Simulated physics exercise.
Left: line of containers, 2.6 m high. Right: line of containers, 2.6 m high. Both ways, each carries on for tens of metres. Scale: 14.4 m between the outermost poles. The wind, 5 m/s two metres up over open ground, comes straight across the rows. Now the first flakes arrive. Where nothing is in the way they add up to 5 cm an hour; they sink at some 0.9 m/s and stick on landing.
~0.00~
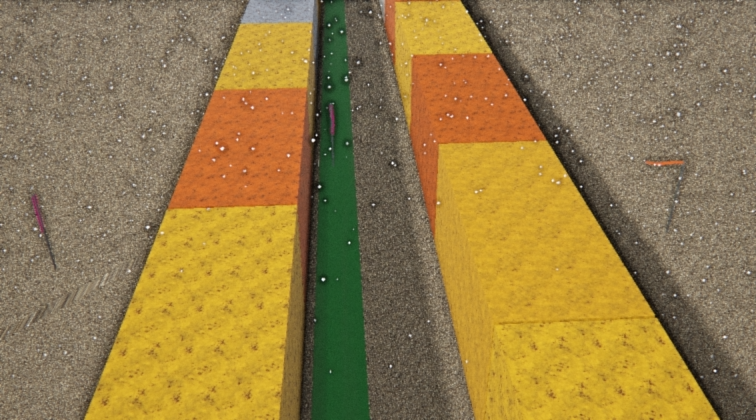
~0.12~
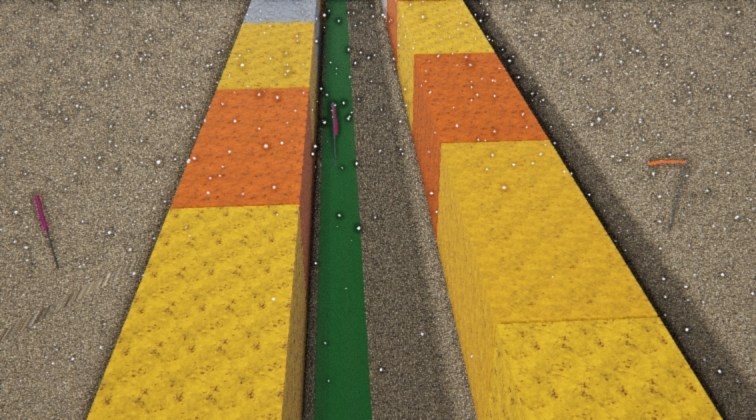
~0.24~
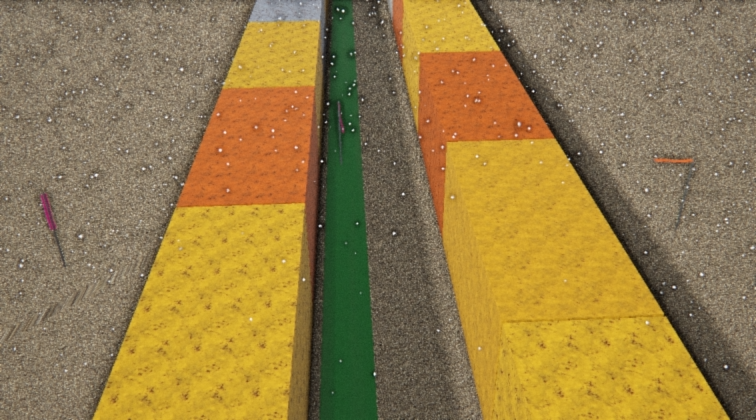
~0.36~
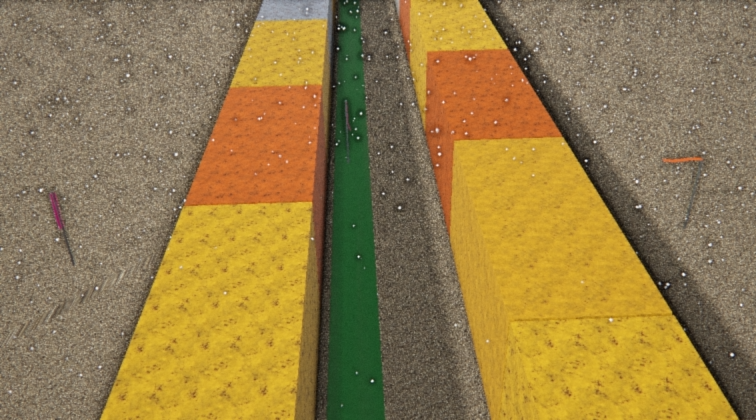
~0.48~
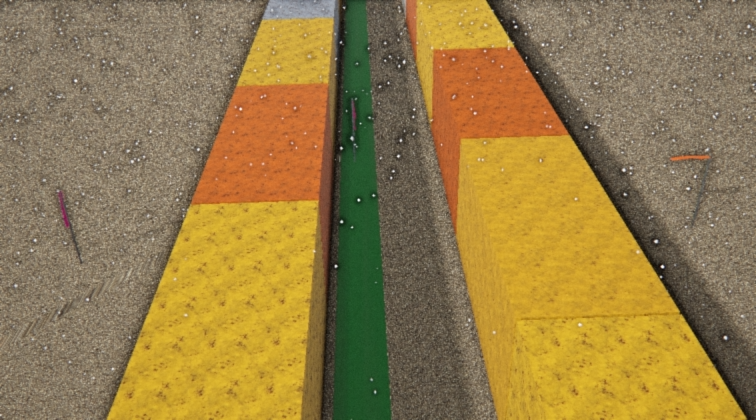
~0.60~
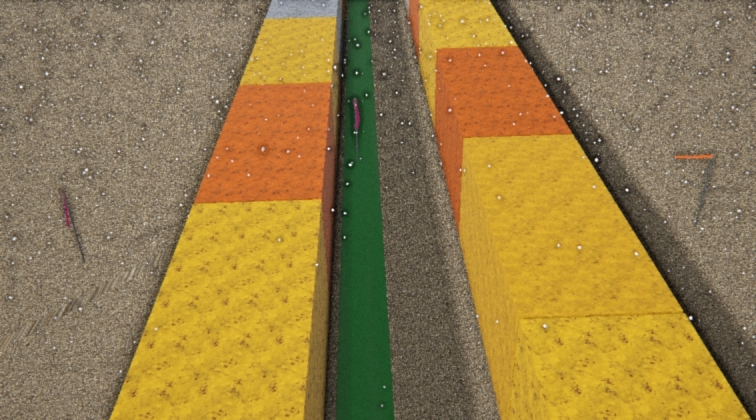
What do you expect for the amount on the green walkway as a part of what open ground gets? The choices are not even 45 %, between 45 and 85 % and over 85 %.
The green walkway gets between 45 and 85 % of what open ground gets.
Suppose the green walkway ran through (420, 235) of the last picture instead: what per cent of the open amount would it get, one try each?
Estimate: Near 30 %.
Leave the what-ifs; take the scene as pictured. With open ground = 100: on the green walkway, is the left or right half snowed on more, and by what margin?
I'd go with the left-hand part, ahead by near 20 points.
After 10 minutes open ground has 8 mm and the green walkway 5 mm.
After 30 minutes open ground has 25 mm and the green walkway 16 mm.
After 60 minutes open ground has 50 mm and the green walkway 31 mm, so the green walkway has 63 % of the open amount; the left half of it has 72 %, the right half 53 %.
